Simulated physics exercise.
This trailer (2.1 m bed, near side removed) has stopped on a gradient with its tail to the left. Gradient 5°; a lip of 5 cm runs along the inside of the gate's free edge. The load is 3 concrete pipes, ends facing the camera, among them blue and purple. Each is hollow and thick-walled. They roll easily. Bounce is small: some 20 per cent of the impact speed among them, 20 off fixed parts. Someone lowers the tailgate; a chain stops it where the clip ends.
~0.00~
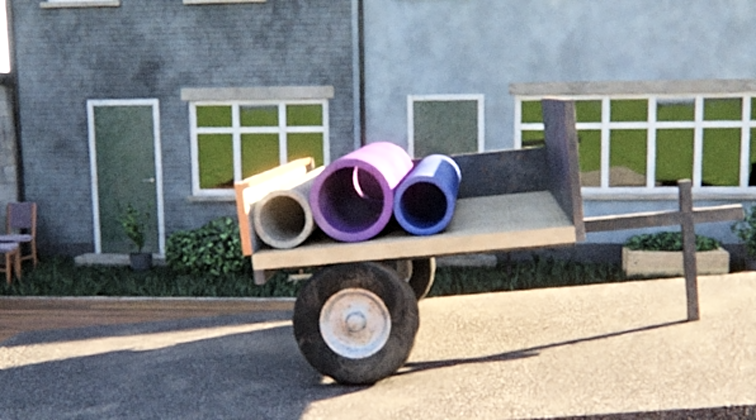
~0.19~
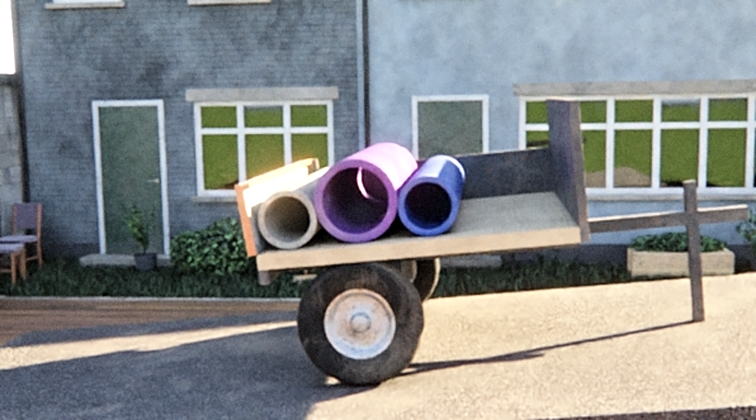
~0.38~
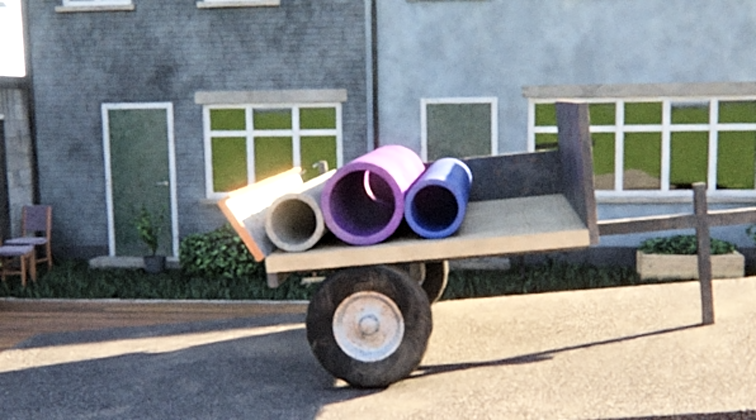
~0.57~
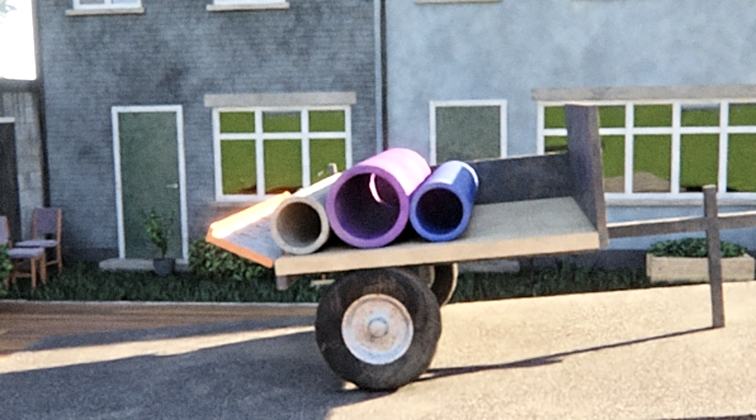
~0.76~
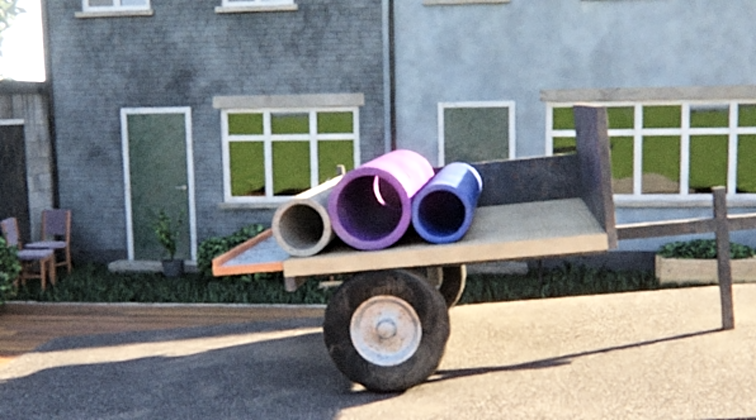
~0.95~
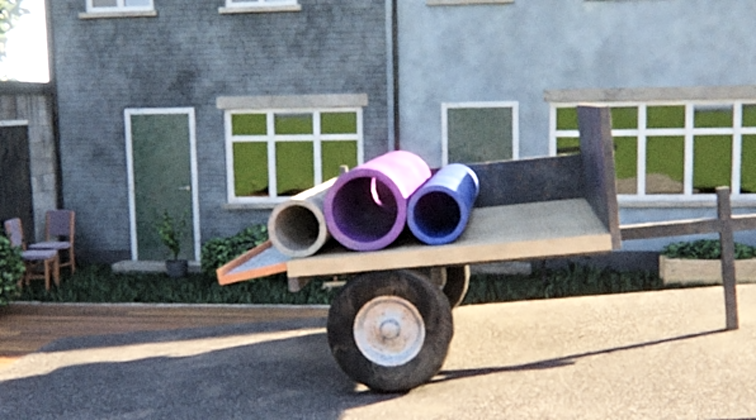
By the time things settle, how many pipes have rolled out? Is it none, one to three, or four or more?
That makes one to three of the 3.
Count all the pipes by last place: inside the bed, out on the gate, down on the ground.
0, 0 and 3.
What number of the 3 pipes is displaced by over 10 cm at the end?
3 of them.
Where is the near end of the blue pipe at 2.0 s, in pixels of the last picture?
Near (354, 223).
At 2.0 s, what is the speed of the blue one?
Near 0.7 m/s.
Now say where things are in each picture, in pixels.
Blue (423, 206), purple (351, 200); gate 85° above level, tip at (240, 186); 3 of the 3 make up the bottom layer on the bed, in the first frame.
Blue (428, 206), purple (355, 201); gate 81° above level, tip at (240, 188), in the second frame.
Blue (434, 209), purple (362, 204); gate 56° above level, tip at (223, 203), in the third frame.
Blue (439, 212), purple (367, 207); gate 23° above level, tip at (210, 237), in the fourth frame.
Blue (441, 214), purple (369, 209); gate 5° below level, tip at (217, 271), in the fifth frame.
Blue (437, 215), purple (365, 210); gate 12° below level, tip at (223, 280), in the sixth frame.
By 2.0 s, blue is on the bed, 45 cm short of the hinge, rolling left; purple is on the gate, 5 cm past the hinge, rolling left; 1 of 3 is out.
By 3.2 s, blue is dropping off the gate; purple is out on the ground; 3 of 3 are out.
Finally (5.4 s), blue is off the vehicle; purple is off the vehicle; 3 of 3 are out.
